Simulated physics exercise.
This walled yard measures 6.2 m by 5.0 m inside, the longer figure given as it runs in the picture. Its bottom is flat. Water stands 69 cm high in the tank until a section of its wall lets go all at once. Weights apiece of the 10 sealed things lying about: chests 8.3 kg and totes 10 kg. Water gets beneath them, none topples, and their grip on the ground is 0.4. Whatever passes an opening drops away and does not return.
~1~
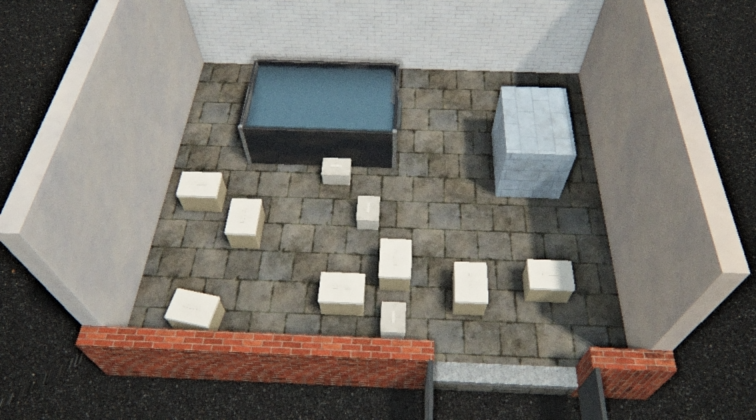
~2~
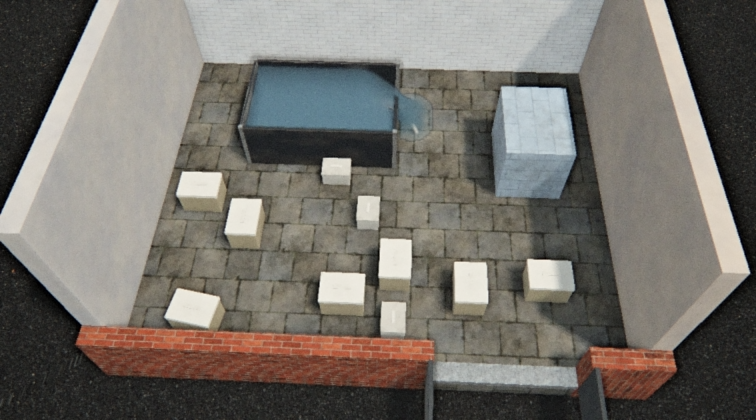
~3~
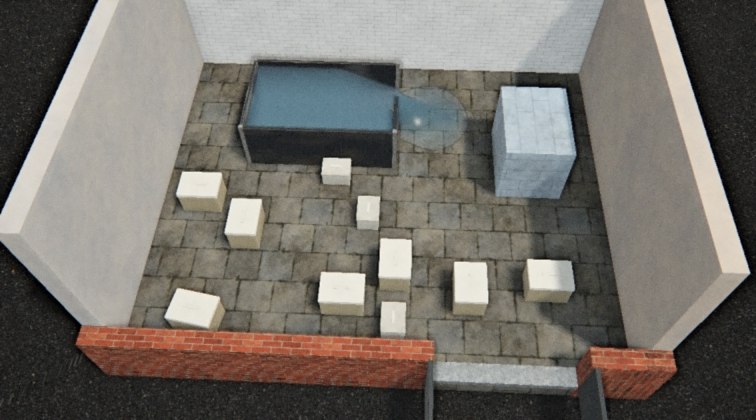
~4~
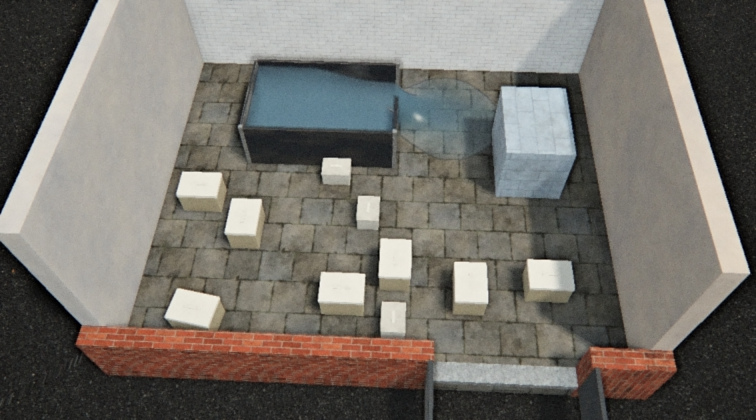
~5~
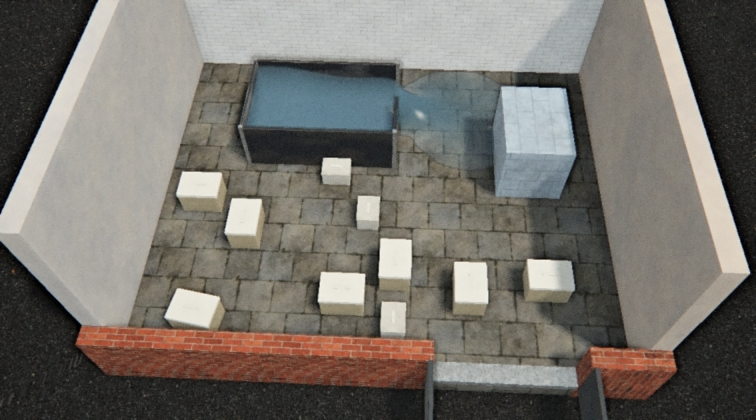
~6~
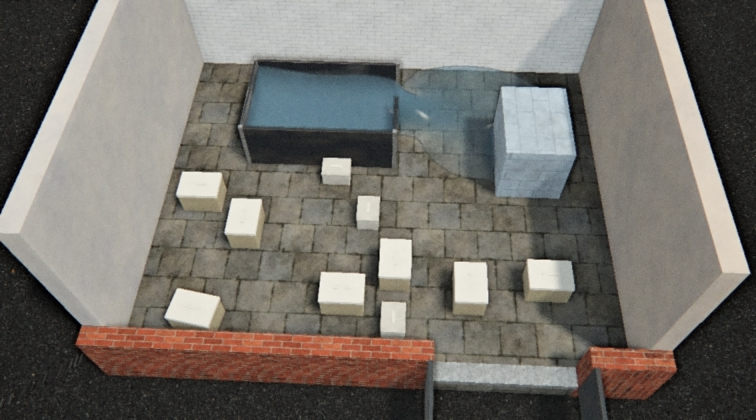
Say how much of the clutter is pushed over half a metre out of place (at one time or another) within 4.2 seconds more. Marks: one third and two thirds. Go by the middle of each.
That comes to under a third.
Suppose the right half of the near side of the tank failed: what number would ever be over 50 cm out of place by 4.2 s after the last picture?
Then 9.
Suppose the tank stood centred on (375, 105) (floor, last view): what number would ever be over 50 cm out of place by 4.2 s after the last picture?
Then 1.
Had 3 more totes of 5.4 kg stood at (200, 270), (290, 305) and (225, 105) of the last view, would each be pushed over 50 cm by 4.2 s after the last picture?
In that order: Short of it, under, short of it.
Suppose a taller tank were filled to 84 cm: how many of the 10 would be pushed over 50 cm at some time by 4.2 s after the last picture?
In that case 2 of them.
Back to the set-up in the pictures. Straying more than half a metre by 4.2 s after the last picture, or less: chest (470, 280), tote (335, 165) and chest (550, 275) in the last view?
In turn: Over, short of it, more.
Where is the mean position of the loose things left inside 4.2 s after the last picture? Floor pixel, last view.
Near (309, 253).
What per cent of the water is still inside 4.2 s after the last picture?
Some 92 per cent remains.
Then, 0.4 s after the last picture 0 of 10 are over 50 cm from their spots; 0 afloat.
Then, 1.5 s after the last picture 0 of 10 are over 50 cm from their spots; 0 afloat.
Then, 2.8 s after the last picture 2 of 10 are over 50 cm from their spots; 0 afloat.
Then, 4.2 s after the last picture 2 of 10 are over 50 cm from their spots, and 2 have been at some point; 0 afloat.
